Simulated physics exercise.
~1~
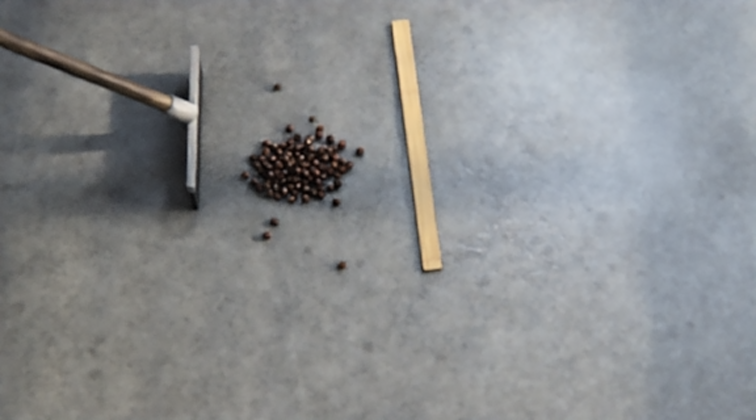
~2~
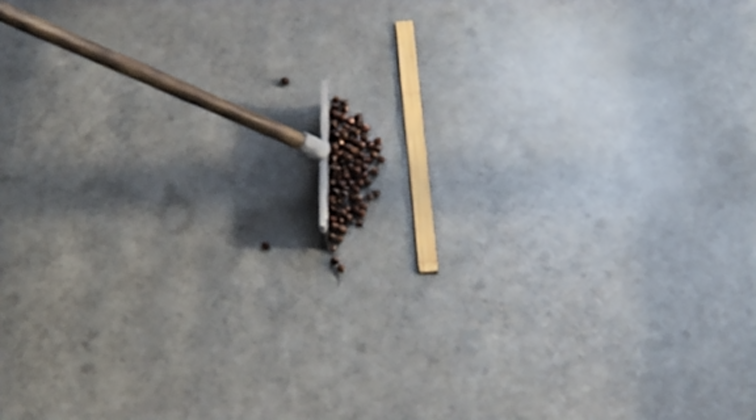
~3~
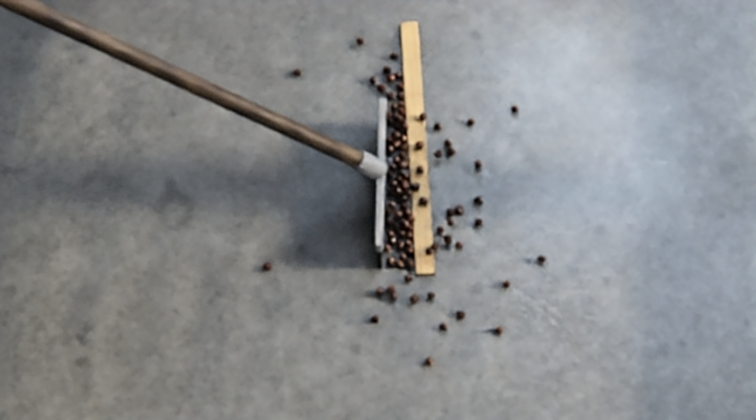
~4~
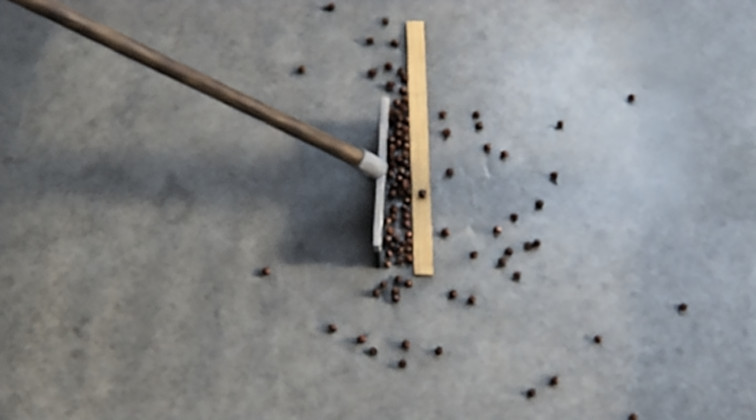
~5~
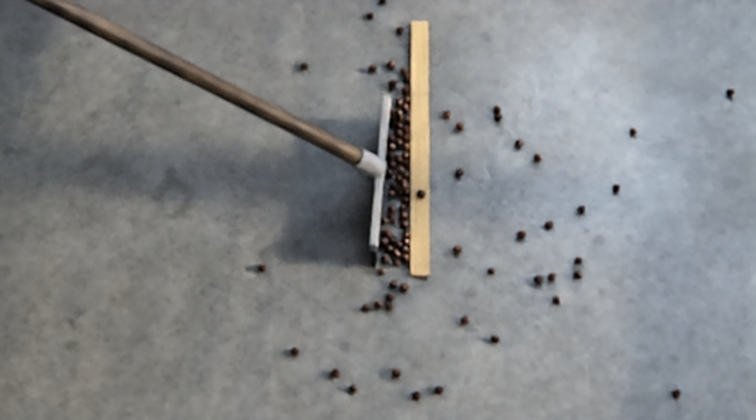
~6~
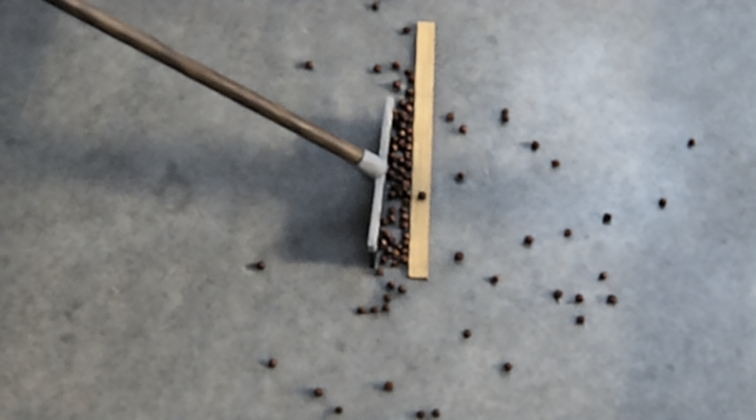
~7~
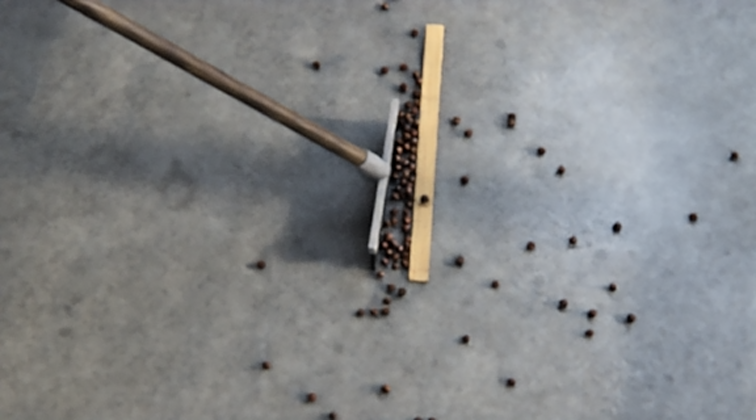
On a grey concrete floor, a long-handled squeegee pushed a pile of small dark brown balls right toward a wooden strip, where many bunched up against it while others scattered past it and around its ends before coming to rest.
